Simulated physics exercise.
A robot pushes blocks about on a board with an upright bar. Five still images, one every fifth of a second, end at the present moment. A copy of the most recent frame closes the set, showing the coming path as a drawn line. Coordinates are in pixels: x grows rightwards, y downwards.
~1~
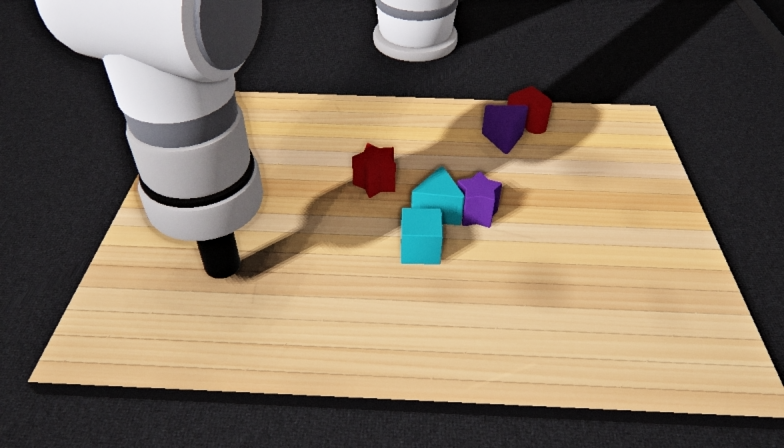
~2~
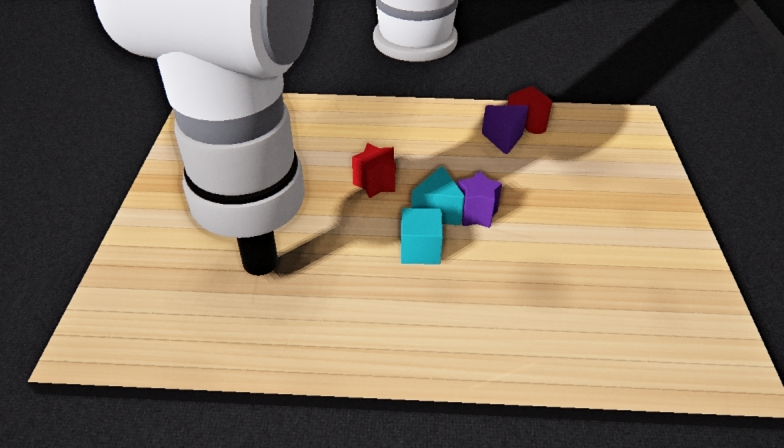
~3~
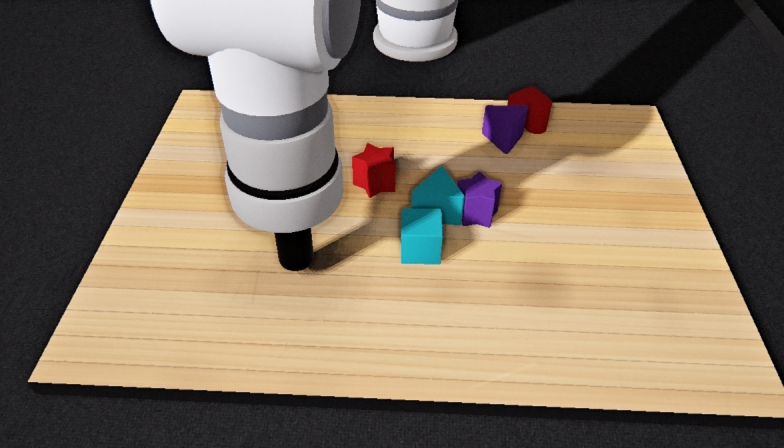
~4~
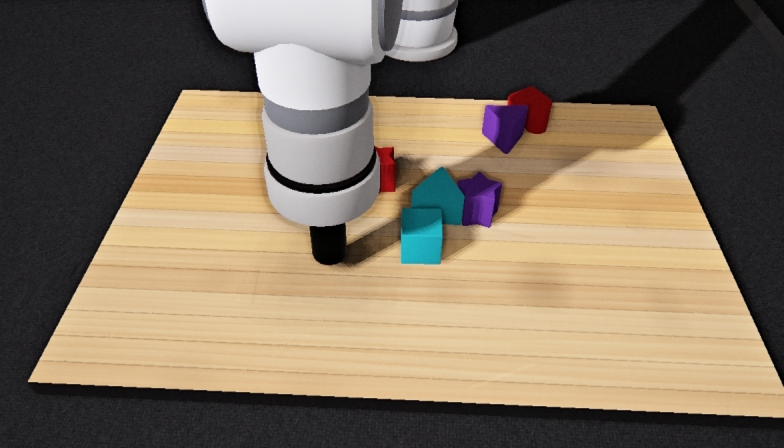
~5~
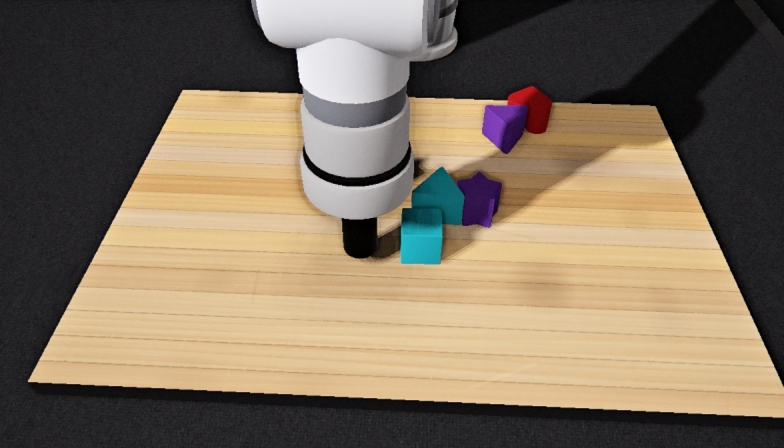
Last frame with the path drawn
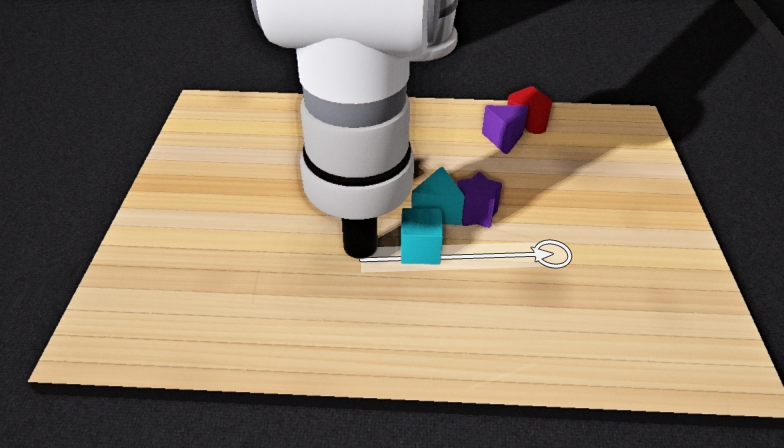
A robot arm with a black bar at its tip starts near the left side of a wooden board and glides steadily right, just above level. It passes in front of a red star-shaped block, hiding it, and ends just left of the turquoise square piece, while every block stays put.
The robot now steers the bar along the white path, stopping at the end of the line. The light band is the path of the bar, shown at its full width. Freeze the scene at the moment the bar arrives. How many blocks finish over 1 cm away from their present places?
I expect two blocks to move.
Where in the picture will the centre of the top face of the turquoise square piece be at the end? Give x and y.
Pixel (484, 202).
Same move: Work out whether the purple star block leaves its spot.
In the end it has been moved.
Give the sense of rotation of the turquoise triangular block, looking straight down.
From the top, the block rotates counterclockwise.
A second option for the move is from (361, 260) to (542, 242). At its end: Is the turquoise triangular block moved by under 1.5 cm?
Answer: Yes.
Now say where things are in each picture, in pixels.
The first frame shows tip of the bar (223, 268), middles of tops, turquoise square piece (422, 221), turquoise triangular block (439, 184), purple star block (480, 186).
The second frame shows bar (261, 265), nothing pushed.
The third frame shows bar (297, 260), nothing pushed.
The fourth frame shows bar (330, 255), nothing pushed.
The fifth frame shows bar (361, 248), turquoise square piece (422, 221), turquoise triangular block (439, 184), purple star block (480, 186).
The line goes straight from (361, 260) to (553, 254).
What follows on the original path. One third of the way, bar (427, 246); turquoise square piece (455, 213), turned 40° anticlockwise.
Two thirds of the way, bar (492, 244); turquoise square piece (484, 202), turned 90° anticlockwise; turquoise triangular block (441, 181), turned 20° anticlockwise; purple star block (488, 177).
At the end, bar (556, 242); turquoise square piece (484, 202), turned 95° anticlockwise; turquoise triangular block (441, 181), turned 20° anticlockwise; purple star block (488, 177).
